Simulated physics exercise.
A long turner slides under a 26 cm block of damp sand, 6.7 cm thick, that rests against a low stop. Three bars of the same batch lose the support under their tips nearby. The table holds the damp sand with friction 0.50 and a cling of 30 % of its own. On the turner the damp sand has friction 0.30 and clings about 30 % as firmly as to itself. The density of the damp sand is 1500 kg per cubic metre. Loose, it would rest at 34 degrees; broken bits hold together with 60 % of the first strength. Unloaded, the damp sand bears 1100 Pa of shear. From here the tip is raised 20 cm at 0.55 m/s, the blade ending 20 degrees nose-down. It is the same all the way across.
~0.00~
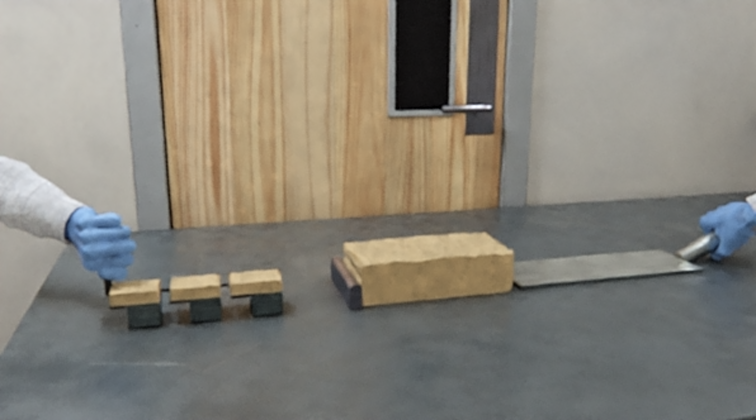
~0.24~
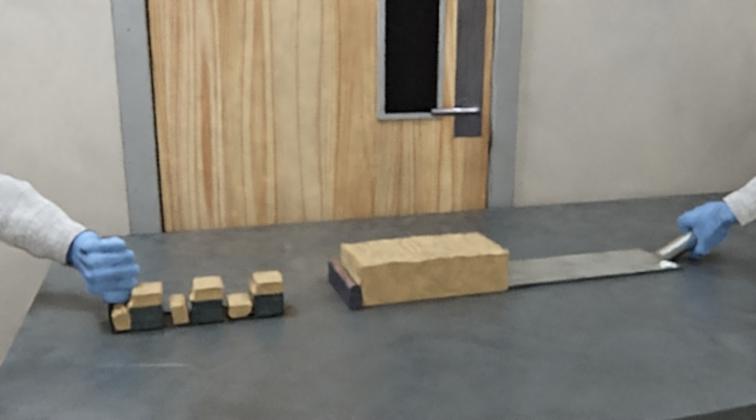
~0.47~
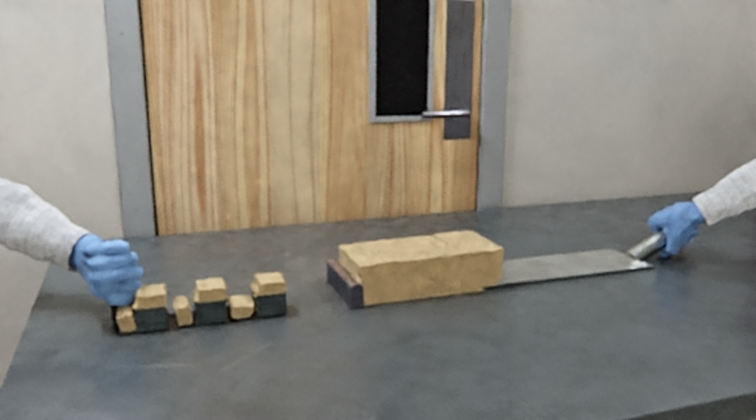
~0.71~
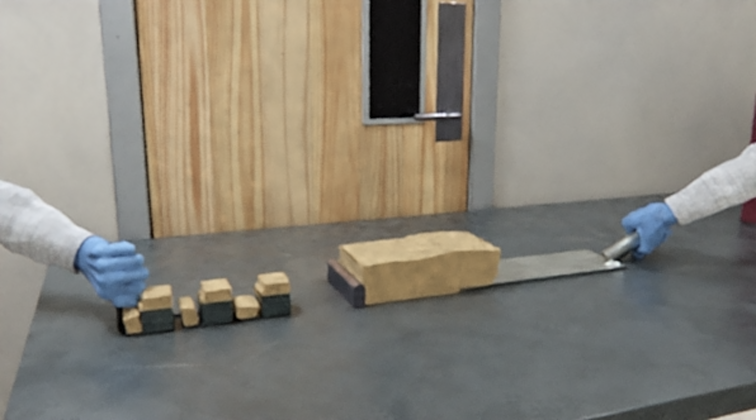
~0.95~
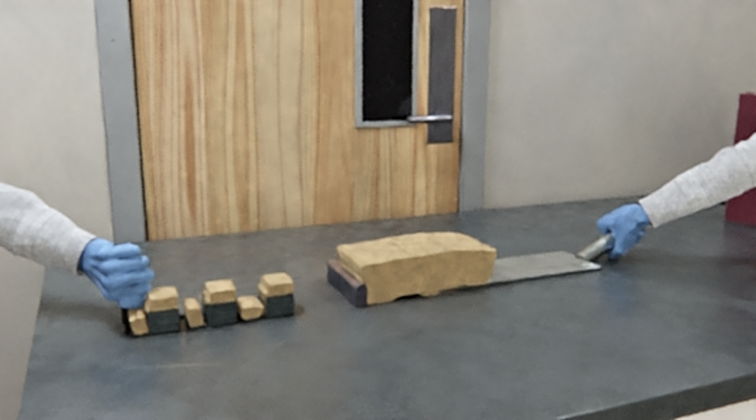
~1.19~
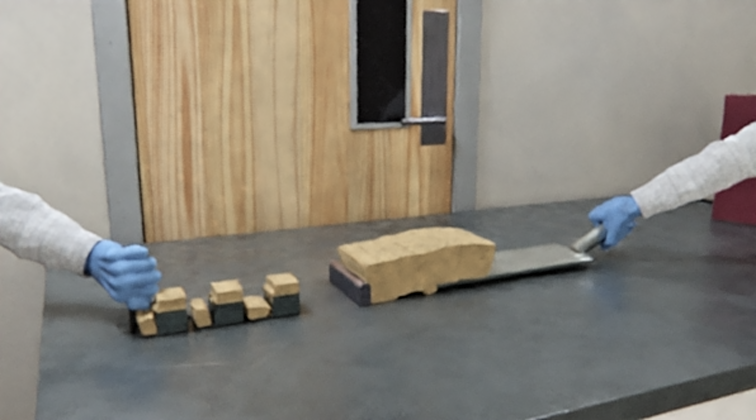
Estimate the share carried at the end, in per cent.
About 41 %.
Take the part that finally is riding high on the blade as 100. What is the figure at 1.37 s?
About 80 %.
After 1.37 s, the tip is 10 cm up.
After 1.58 s, the tip is 20 cm up and 42 % is riding high on the blade.
After 1.80 s, the tip is 20 cm up and 42 % is riding high on the blade.
After 2.01 s, the tip is 20 cm up and 41 % is riding high on the blade.
After 2.20 s, at the end, the tip is 20 cm up and 41 % is riding high on the blade.
